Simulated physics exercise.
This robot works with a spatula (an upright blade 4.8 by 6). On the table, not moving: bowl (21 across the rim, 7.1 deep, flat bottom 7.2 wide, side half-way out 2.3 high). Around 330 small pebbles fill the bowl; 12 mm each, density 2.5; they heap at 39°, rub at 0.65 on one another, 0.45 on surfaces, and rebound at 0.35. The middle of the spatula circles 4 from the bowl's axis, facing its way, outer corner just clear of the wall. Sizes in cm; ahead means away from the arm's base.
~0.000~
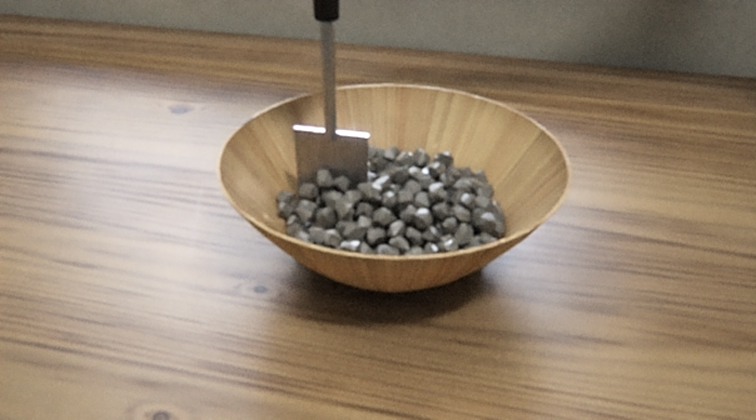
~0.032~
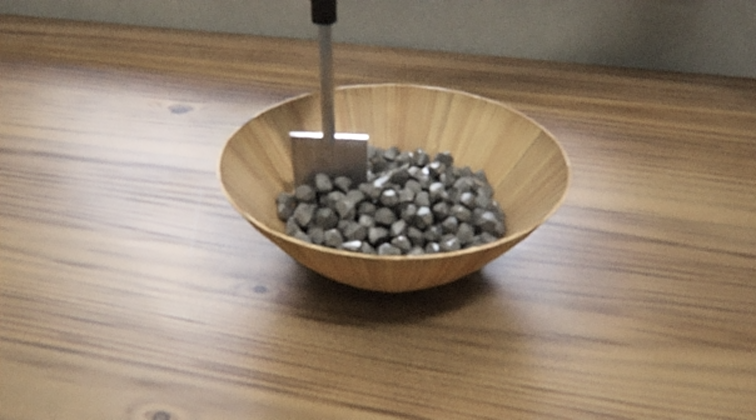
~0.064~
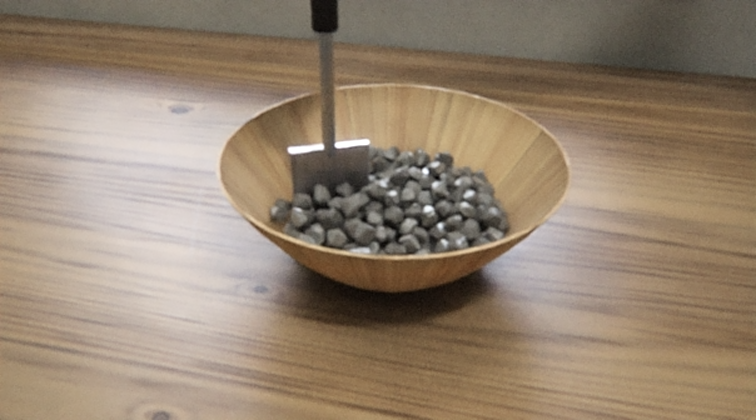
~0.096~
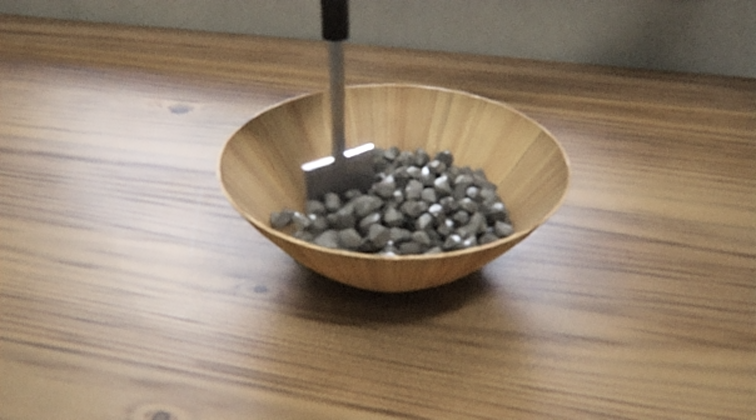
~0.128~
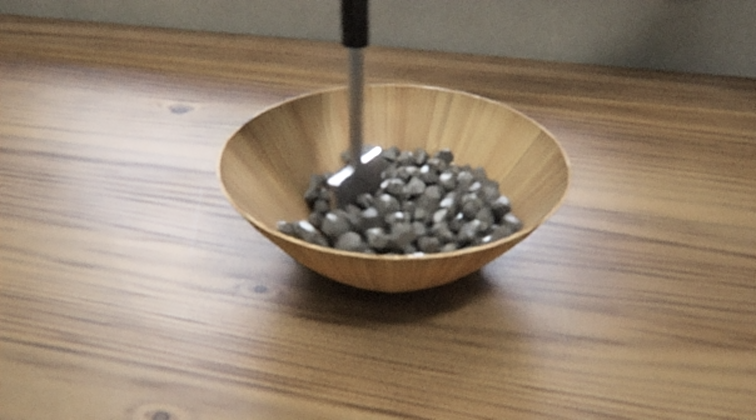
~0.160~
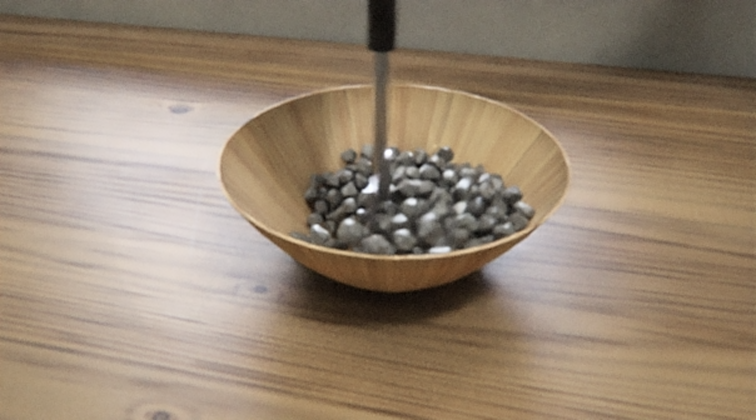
On a brown wood-grained tabletop before a plain grey wall, seen from slightly above by a still camera, a wide, light wooden bowl sits right of centre. Grey, shiny pebbles cover its bottom, and a flat metal spatula with a black handle stands upright among them at the left. The spatula sinks slightly, turns edge-on and sweeps rightward, pushing pebbles aside while the bowl stays still.
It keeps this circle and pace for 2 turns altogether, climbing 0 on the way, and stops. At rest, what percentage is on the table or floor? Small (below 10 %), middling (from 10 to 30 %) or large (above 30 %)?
On the table or floor the share is middling, from 10 to 30 %.
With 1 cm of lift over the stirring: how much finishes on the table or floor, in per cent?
About 10 per cent.
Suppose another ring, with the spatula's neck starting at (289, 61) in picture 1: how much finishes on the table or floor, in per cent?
About 0 per cent.
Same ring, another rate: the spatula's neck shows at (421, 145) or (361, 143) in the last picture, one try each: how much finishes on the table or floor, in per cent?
About 30 and 10 per cent.
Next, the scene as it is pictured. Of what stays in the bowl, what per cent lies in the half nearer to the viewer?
Some 65 per cent.
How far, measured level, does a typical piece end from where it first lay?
Roughly 10 cm.
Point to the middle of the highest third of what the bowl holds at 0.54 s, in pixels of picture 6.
Near (297, 151).
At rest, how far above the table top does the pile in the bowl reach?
Roughly 7.0 cm.
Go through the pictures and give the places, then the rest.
Spatula neck at (330, 109), 0° round; upper third of the load around (402, 199), from x 285 to 500, top at y 150; 333 in the bowl, in the first picture.
Spatula neck at (328, 113), 8° round; upper third of the load around (403, 199), from x 285 to 500, top at y 150, in the second picture.
Spatula neck at (329, 123), 28° round; upper third of the load around (393, 209), from x 280 to 500, top at y 150, in the third picture.
Spatula neck at (338, 133), 49° round; upper third of the load around (403, 211), from x 280 to 505, top at y 150, in the fourth picture.
Spatula neck at (356, 142), 70° round; upper third of the load around (416, 218), from x 285 to 510, top at y 150, in the fifth picture.
Spatula neck at (380, 146), 91° round; upper third of the load around (435, 213), from x 295 to 525, top at y 150; 333 in the bowl, in the sixth picture.
By 0.54 s, 337° round, highest piece 8 above the table; 301 in the bowl, 25 on the table or floor, 7 in flight or on the tool.
By 0.92 s, 224° round, highest piece 8 above the table; 289 in the bowl, 43 on the table or floor, 1 in flight or on the tool.
By 1.31 s, 0° round, highest piece 7 above the table; 278 in the bowl, 55 on the table or floor.
By 2.01 s, 0° round, highest piece 7 above the table; 278 in the bowl, 55 on the table or floor.
Final count, 278 in the bowl, 55 on the table or floor. That is 17 % on the table or floor.
